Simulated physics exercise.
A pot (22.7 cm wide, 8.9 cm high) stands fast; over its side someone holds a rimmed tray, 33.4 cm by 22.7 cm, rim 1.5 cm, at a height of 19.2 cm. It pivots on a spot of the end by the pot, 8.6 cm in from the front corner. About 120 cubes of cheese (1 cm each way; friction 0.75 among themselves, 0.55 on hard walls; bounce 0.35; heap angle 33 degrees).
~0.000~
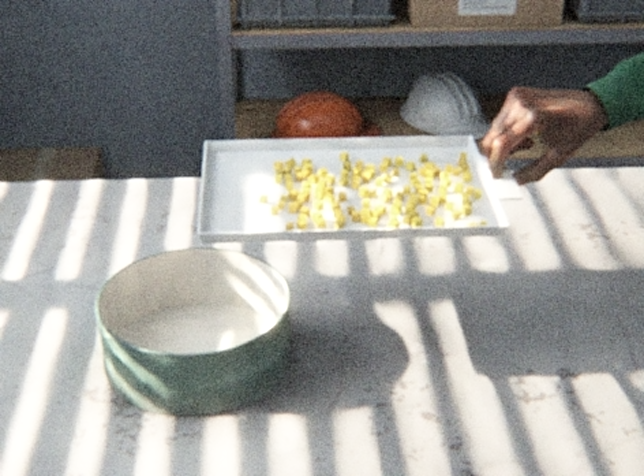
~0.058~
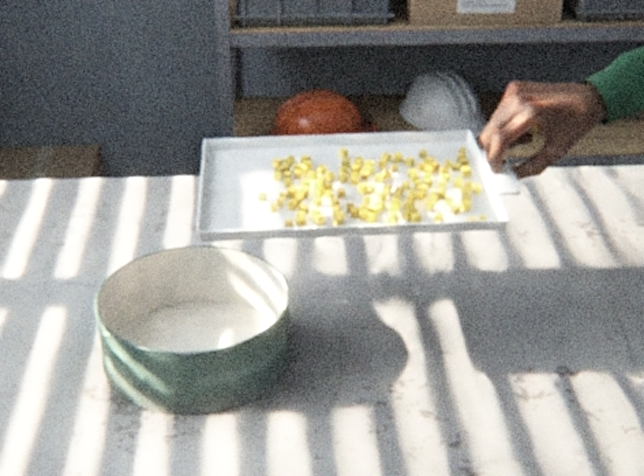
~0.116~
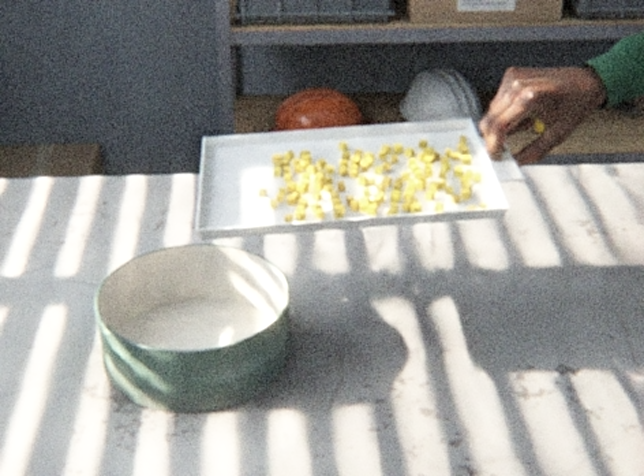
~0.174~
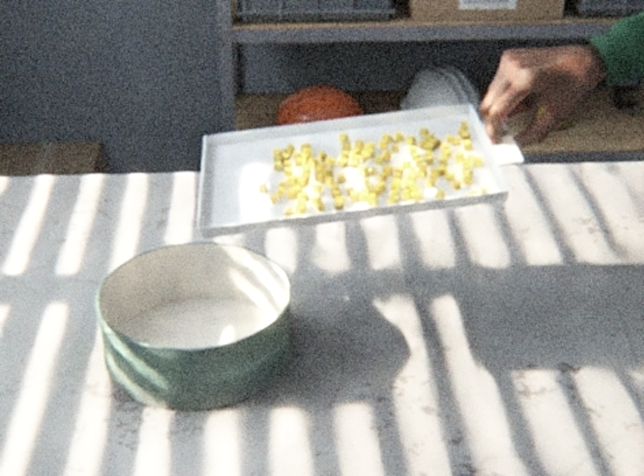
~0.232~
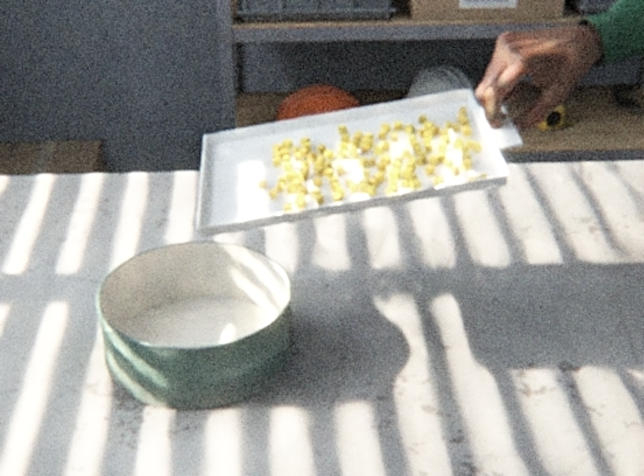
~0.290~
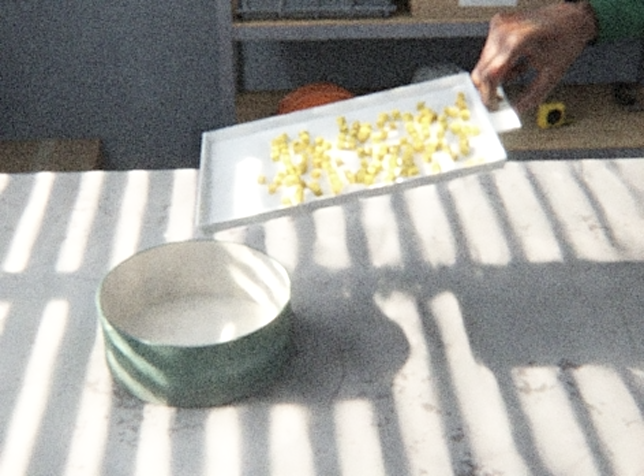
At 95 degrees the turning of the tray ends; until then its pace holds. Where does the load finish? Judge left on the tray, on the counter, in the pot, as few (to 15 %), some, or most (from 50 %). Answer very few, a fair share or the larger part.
Tray: Very few, counter: A fair share, pot: The larger part.
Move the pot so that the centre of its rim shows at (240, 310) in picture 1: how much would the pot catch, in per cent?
About 30 per cent.
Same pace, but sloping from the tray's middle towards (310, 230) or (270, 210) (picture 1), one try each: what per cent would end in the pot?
Some 40 and 95 per cent.
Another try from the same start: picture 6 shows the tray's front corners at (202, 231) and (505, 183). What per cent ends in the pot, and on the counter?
Pot 90, counter 10.
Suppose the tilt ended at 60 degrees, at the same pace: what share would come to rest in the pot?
Then about 40 per cent.
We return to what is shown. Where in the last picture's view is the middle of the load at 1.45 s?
Near (159, 321).
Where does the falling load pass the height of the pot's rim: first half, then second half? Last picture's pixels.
At about (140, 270), then at (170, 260).
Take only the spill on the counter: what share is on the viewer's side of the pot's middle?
About 10 per cent.
Then, at 0.98 s, tilt 51 degrees; the tray holds 90 %, the pot 0 %.
After 1.45 s, tilt 77 degrees; the tray holds 35 %, the pot 40 %.
Then, at 1.98 s, tilt 95 degrees; the tray holds 5 %, the pot 65 %.
By 3.0 s all is still; tray 0 %, counter 30 %, pot 70 %.
